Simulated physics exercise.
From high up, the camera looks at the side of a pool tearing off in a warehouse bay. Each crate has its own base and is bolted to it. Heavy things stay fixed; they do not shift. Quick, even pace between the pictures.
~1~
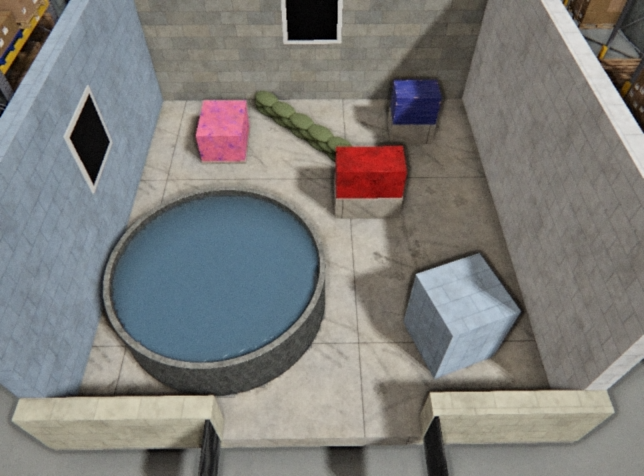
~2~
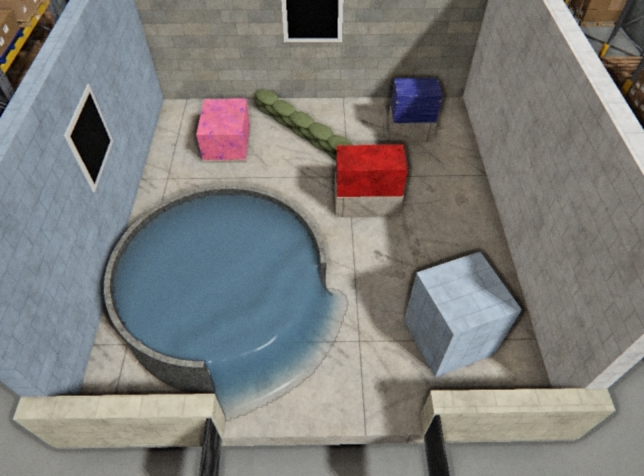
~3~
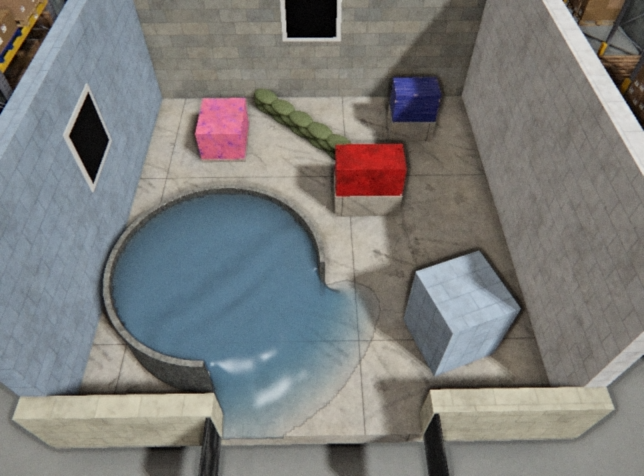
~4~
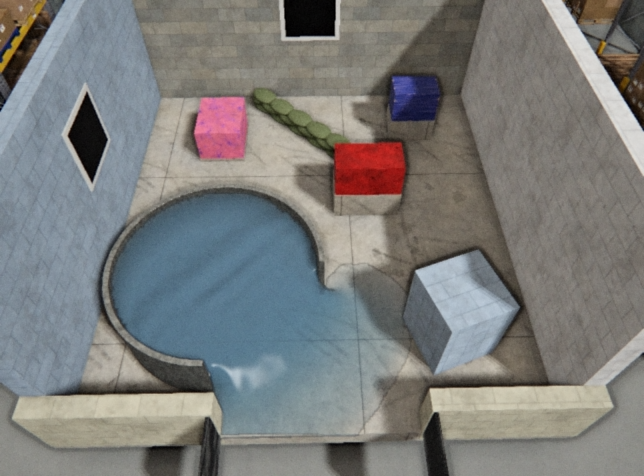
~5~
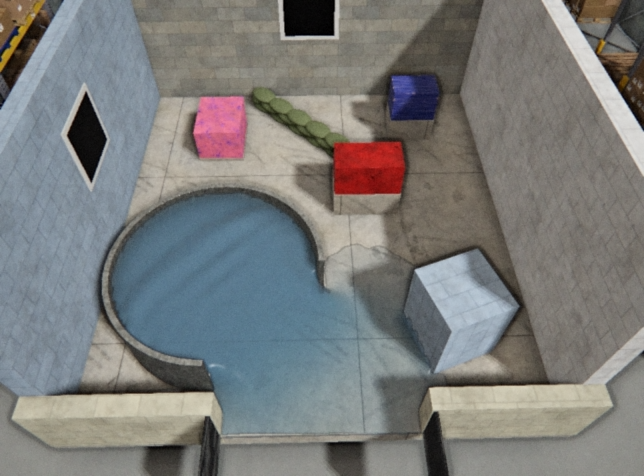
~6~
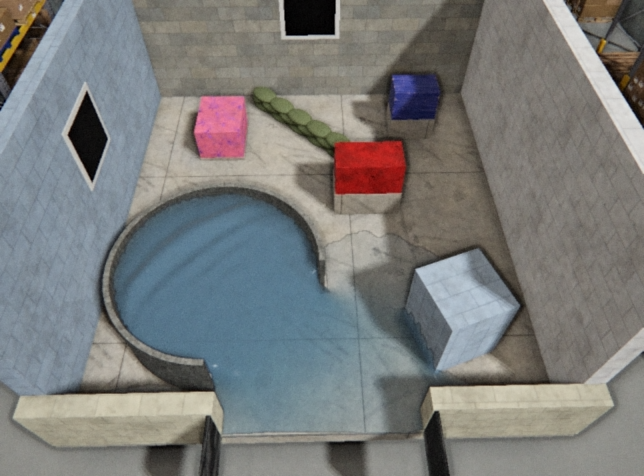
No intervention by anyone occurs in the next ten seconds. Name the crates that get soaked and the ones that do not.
The red crate does not get soaked; the blue crate does not get soaked; the pink crate does not get soaked.
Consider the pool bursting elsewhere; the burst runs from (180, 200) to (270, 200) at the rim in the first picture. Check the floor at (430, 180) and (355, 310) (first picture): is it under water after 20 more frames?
Taking the two spots in turn: Swamped and parched.
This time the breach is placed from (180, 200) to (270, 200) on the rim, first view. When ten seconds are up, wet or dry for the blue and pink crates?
Blue crate: Untouched; pink crate: Overtopped.
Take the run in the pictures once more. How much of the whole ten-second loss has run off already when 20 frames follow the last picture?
About 70 per cent.
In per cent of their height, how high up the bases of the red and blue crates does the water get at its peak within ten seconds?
Taking them in the order asked, 30 percent and 40 percent.
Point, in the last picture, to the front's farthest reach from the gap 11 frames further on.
I'd put it around (471, 156).
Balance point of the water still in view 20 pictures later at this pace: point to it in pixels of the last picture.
About (313, 294) in the last view.
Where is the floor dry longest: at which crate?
I'd go with the pink-painted one.
A moment on, water covers 25 % of the floor; the red crate water round its plinth, the blue crate not reached, the pink crate not reached.
Next, water covers 35 % of the floor; the red crate water round its plinth, the blue crate not reached, the pink crate not reached.
Then, water covers 50 % of the floor; the red crate water round its plinth, the blue crate water round its plinth, the pink crate not reached.
Later, water covers 65 % of the floor; the red crate water round its plinth, the blue crate water round its plinth, the pink crate not reached.
In the end, water covers 80 % of the floor; the red crate stayed above the water, the blue crate stayed above the water, the pink crate stayed above the water.
